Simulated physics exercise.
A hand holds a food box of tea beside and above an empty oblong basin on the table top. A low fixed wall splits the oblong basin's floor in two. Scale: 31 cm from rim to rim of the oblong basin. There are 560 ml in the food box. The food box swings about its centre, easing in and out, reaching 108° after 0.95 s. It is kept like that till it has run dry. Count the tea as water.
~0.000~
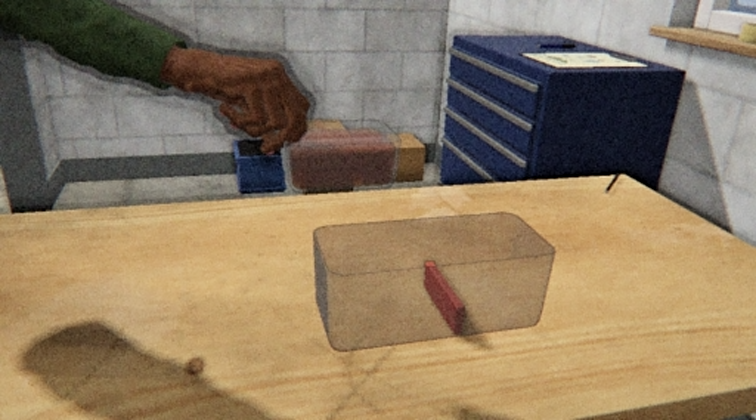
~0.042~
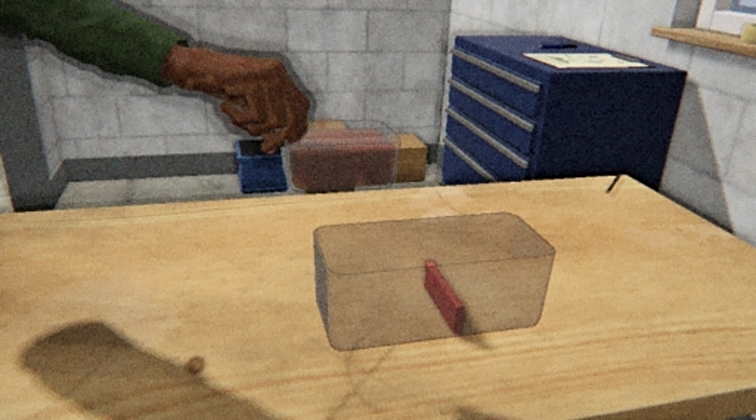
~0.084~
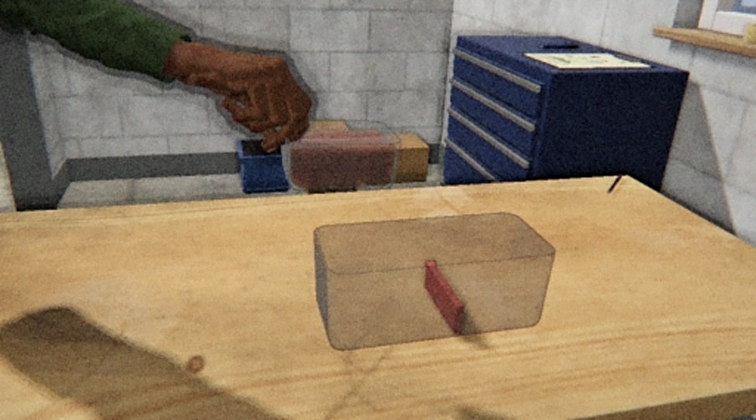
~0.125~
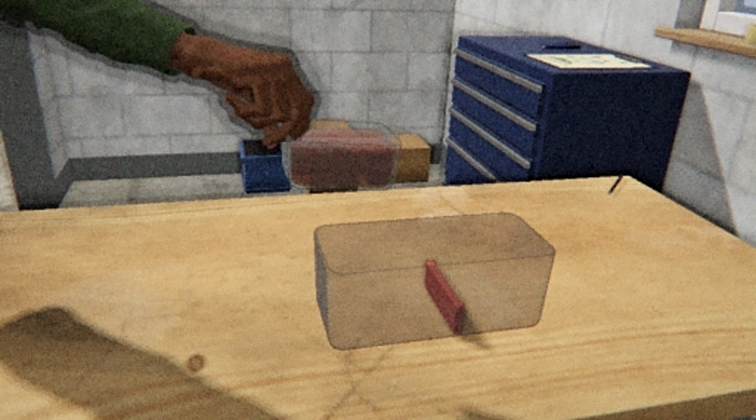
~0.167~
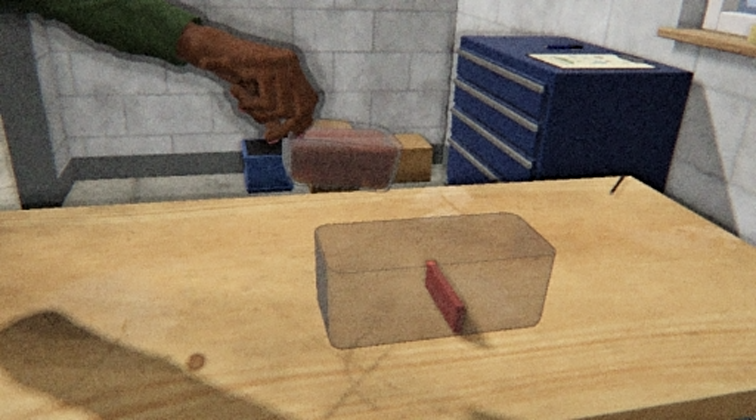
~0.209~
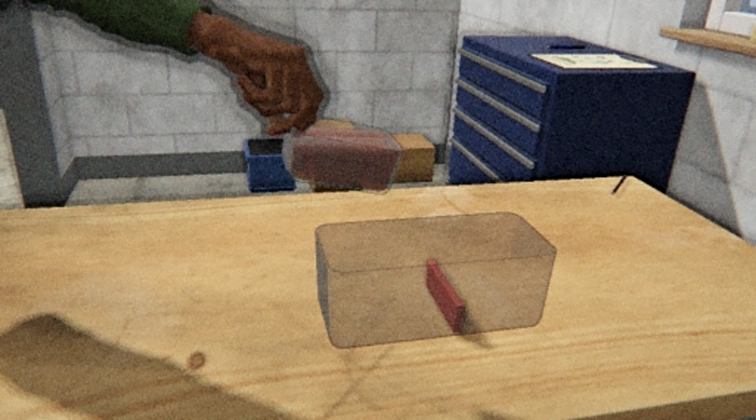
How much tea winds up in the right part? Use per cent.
Roughly 16 per cent is past the wall.
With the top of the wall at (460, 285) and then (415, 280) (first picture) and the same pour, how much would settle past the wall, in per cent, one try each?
In turn about 10 and 70 per cent.
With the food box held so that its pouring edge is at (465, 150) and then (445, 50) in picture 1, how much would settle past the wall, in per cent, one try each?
In turn about 85 and 70 per cent.
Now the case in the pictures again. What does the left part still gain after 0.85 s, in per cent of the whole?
Some 6 per cent.
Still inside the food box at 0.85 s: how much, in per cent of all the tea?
Some 4 per cent.
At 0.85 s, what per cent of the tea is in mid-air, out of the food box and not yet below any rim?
About 5 per cent.
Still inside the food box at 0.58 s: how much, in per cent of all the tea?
Near 32 in a hundred.
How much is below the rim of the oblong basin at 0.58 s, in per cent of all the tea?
Near 26 in a hundred.
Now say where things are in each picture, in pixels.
Tilt 0°; pouring edge (392, 132); surface from (285, 141) to (388, 136); the oblong basin's rim runs from (320, 252) to (535, 233); the wall's top is at (444, 284), in the first frame.
Tilt 1°; pouring edge (392, 132); surface from (284, 141) to (389, 137), in the second frame.
Tilt 2°; pouring edge (393, 134); surface from (285, 139) to (389, 137), in the third frame.
Tilt 5°; pouring edge (393, 136); surface from (286, 139) to (390, 138), in the fourth frame.
Tilt 8°; pouring edge (395, 139); surface from (288, 138) to (391, 138), in the fifth frame.
Tilt 12°; pouring edge (396, 142); surface from (289, 137) to (394, 138), in the sixth frame.
By 0.58 s the tilt is 73° and 33 per cent is still to pour, 24 is left of the wall and 2 right of it.
By 0.85 s the tilt is 105° and 4 per cent is still to pour, 76 is left of the wall and 14 right of it.
By 1.14 s the tilt is 108° and 0 per cent is still to pour, 82 is left of the wall and 15 right of it.
By 1.45 s the tilt is 108° and 0 per cent is still to pour, 82 is left of the wall and 16 right of it.
At rest 82 per cent lies left of the wall, 16 right of it and 3 outside.
